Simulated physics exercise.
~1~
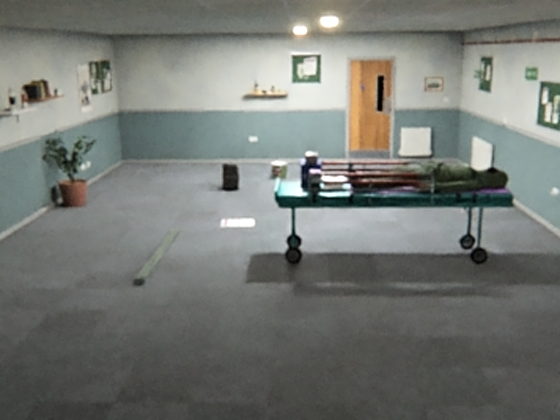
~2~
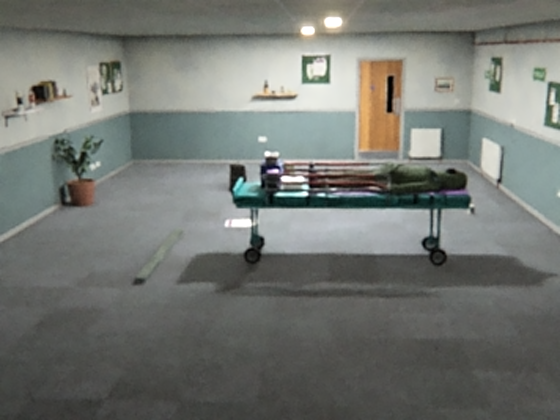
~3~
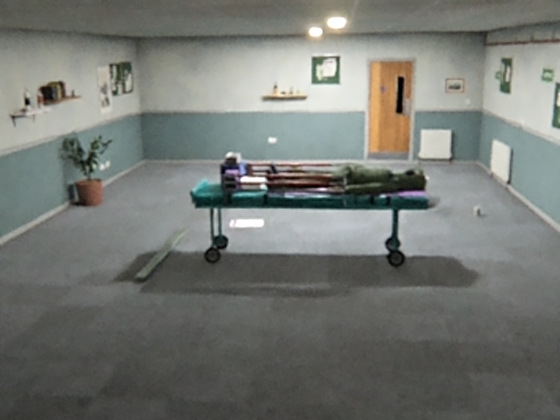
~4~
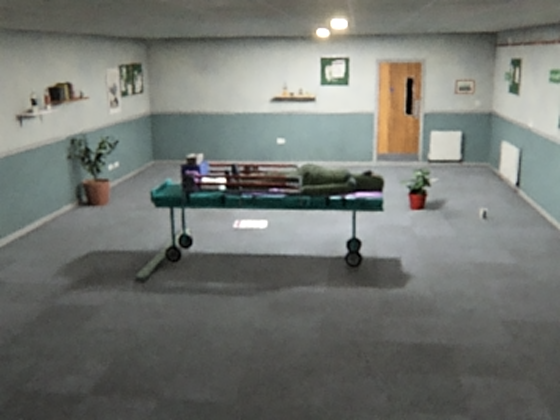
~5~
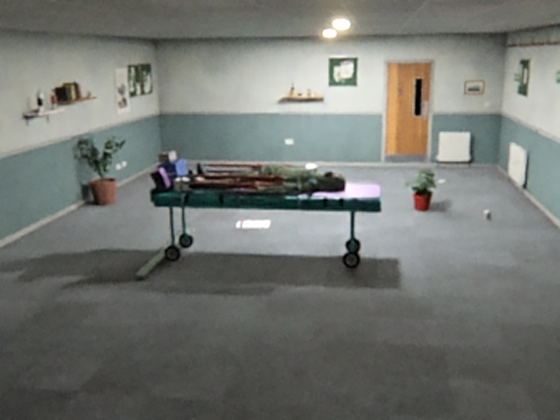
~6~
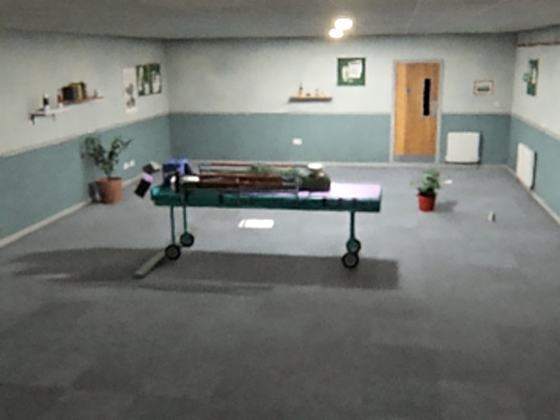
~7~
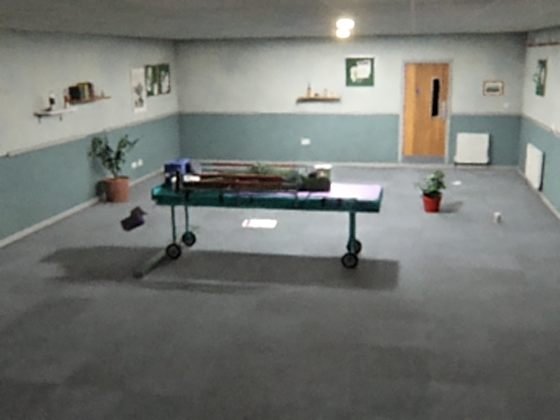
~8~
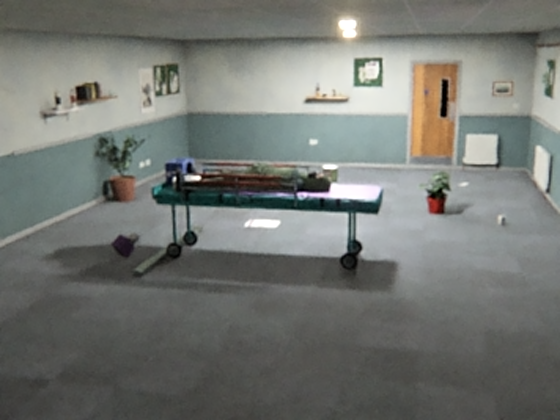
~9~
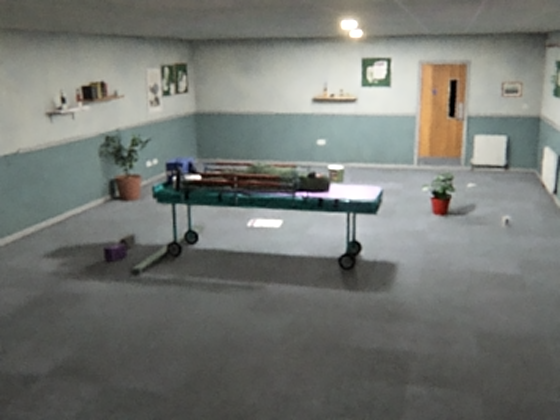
A green-topped ward trolley carrying a person lying flat rolled left across the room and stopped at a low bar on the floor. The person and loose kit slid left, and a purple item and a grey box toppled to the floor while the rest stayed aboard.
